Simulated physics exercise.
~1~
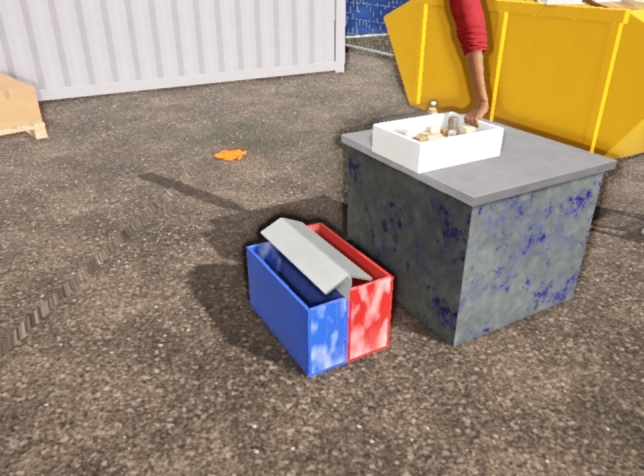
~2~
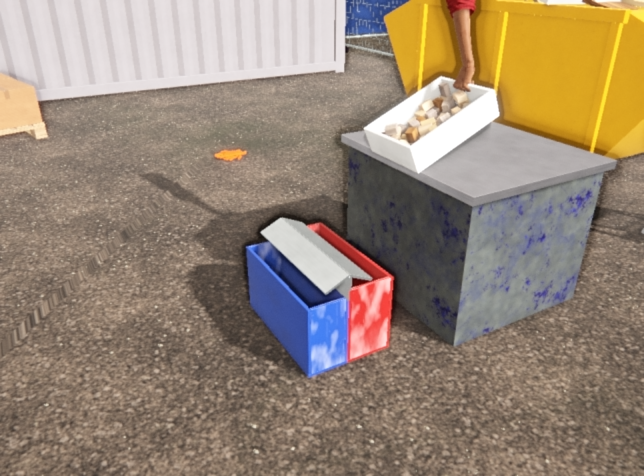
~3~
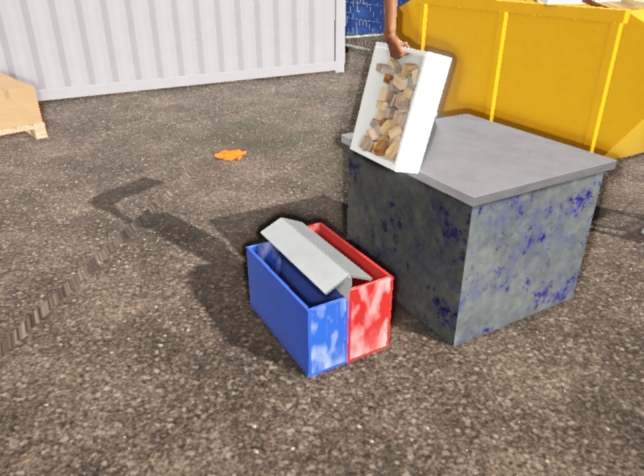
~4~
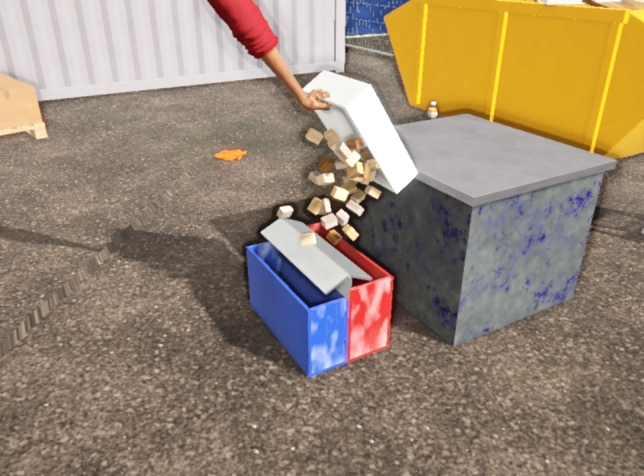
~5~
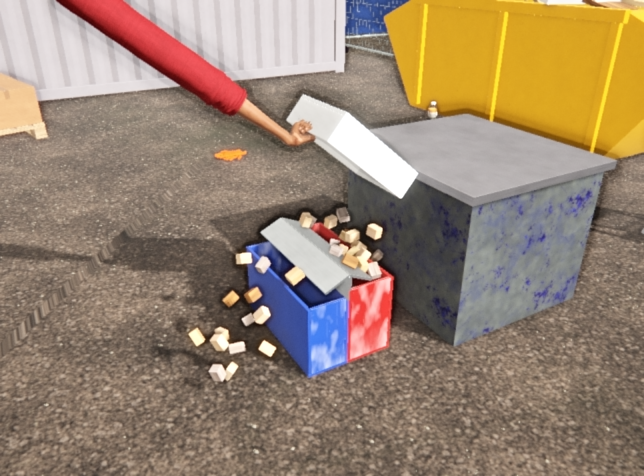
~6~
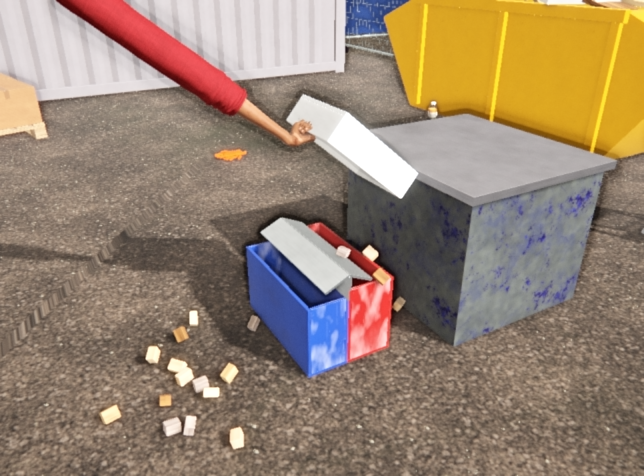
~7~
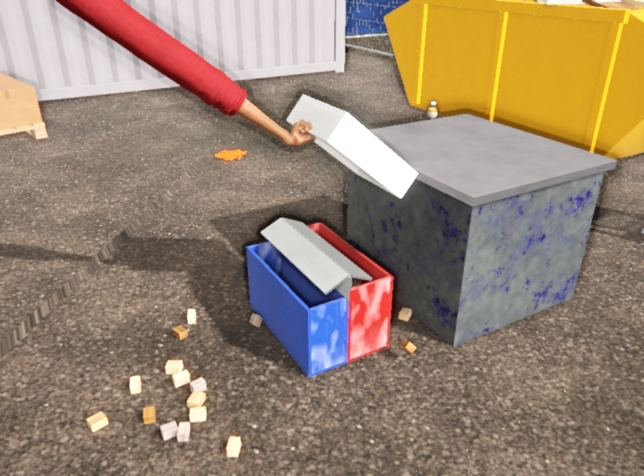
A white crate of wooden blocks tipped by a red-sleeved arm, spilling over red and blue bins and scattering across the ground.
